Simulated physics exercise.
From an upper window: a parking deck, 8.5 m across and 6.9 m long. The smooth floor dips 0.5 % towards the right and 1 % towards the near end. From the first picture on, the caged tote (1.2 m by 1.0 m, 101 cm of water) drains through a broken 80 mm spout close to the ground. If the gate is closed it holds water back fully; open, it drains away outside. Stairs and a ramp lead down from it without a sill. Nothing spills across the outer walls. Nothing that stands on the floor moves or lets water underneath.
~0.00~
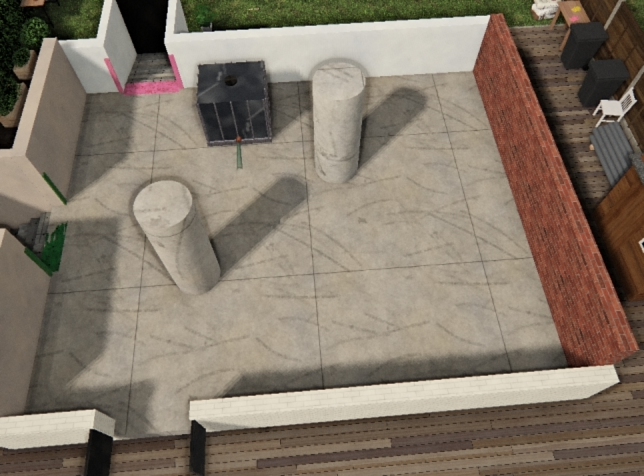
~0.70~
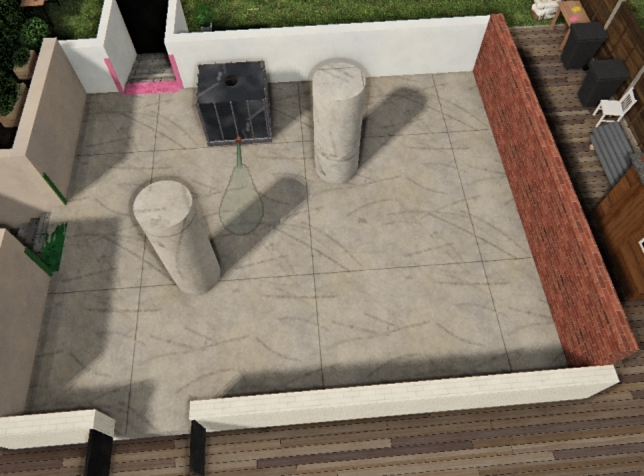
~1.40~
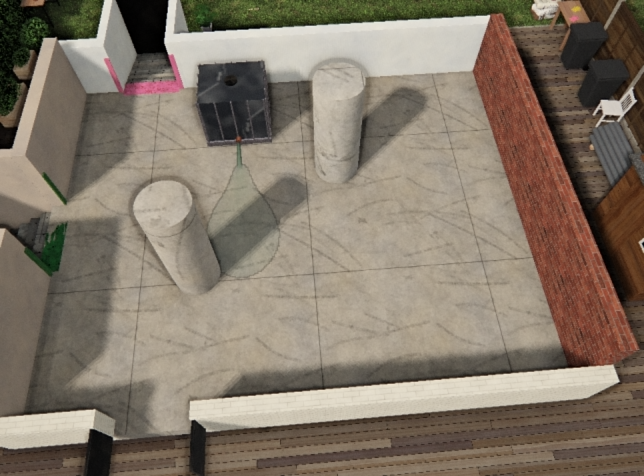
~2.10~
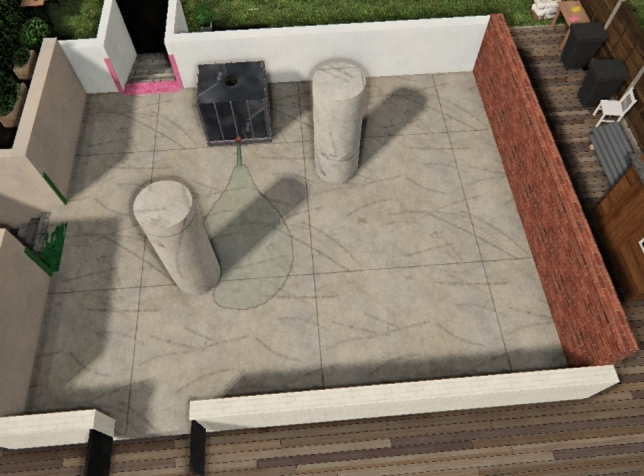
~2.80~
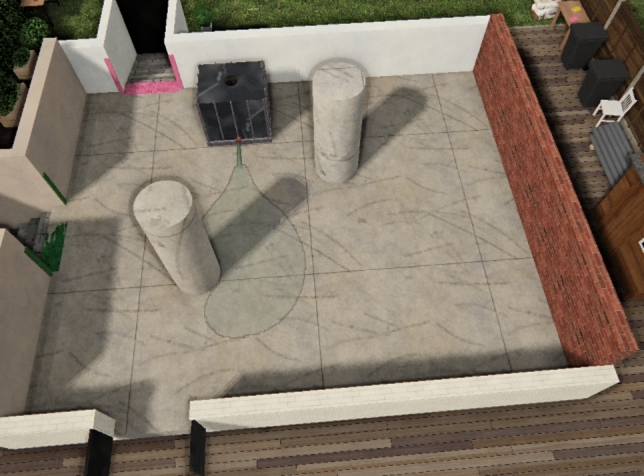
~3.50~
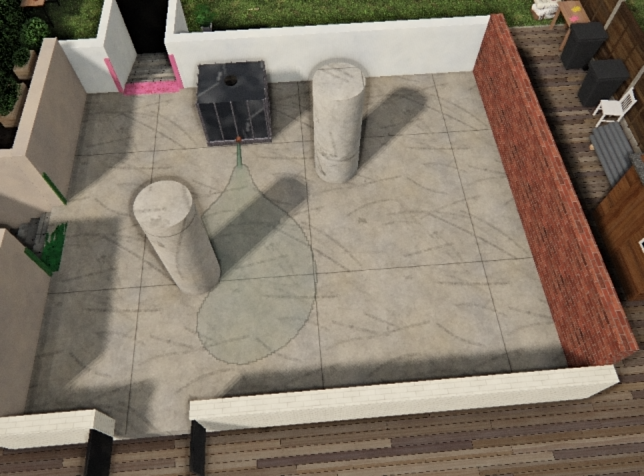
Water ran from the spout of a dark caged tote near the back wall of a walled concrete deck, stretching toward the near side in a thin, widening teardrop-shaped puddle past two pale pillars.
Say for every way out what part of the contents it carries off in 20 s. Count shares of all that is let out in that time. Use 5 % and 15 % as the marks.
Shares: The gateway takes between 5 and 15 %; the flight of stairs down (marked green) takes under 5 %; the ramp down (marked pink) takes under 5 %.
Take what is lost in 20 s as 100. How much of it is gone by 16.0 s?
Some 55 per cent by then.
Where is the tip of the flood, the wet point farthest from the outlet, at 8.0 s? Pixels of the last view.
At about (413, 393).
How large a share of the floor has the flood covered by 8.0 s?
Some 20 per cent of it.
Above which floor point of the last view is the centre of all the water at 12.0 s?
Around (287, 322).
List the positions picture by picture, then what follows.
In the first frame, the jet has just started at (239, 150); the ground is still dry.
In the second frame, from the spout at (239, 150) the water has spread over 0.8 m2; its tip is at (248, 232), and it is 1.2 cm deep on average.
In the third frame, from the spout at (239, 150) the water has spread over 1.9 m2; its tip is at (252, 273), and it is 1.1 cm deep on average.
In the fourth frame, from the spout at (239, 150) the water has spread over 2.9 m2; its tip is at (256, 304), and it is 1.1 cm deep on average.
In the fifth frame, from the spout at (239, 150) the water has spread over 4.0 m2; its tip is at (256, 332), and it is 1.1 cm deep on average.
In the sixth frame, from the spout at (239, 150) the water has spread over 5.1 m2; its tip is at (261, 356), and it is 1.0 cm deep on average.
After 5.0 s water covers 15 % of the floor and is deepest (4 cm) near (218, 254); gone so far, the gateway 0 %, the flight of stairs down (marked green) 0 %, the ramp down (marked pink) 0 %.
After 8.0 s water covers 20 % of the floor and is deepest (4 cm) near (218, 254); gone so far, the gateway 0 %, the flight of stairs down (marked green) 0 %, the ramp down (marked pink) 0 %.
After 12.0 s water covers 25 % of the floor and is deepest (4 cm) near (218, 254); gone so far, the gateway 2 %, the flight of stairs down (marked green) 0 %, the ramp down (marked pink) 0 %.
After 16.0 s water covers 30 % of the floor and is deepest (4 cm) near (571, 380); gone so far, the gateway 5 %, the flight of stairs down (marked green) 0 %, the ramp down (marked pink) 0 %.
After 20.0 s water covers 35 % of the floor and is deepest (4 cm) near (560, 381); gone so far, the gateway 8 %, the flight of stairs down (marked green) 0 %, the ramp down (marked pink) 0 %.
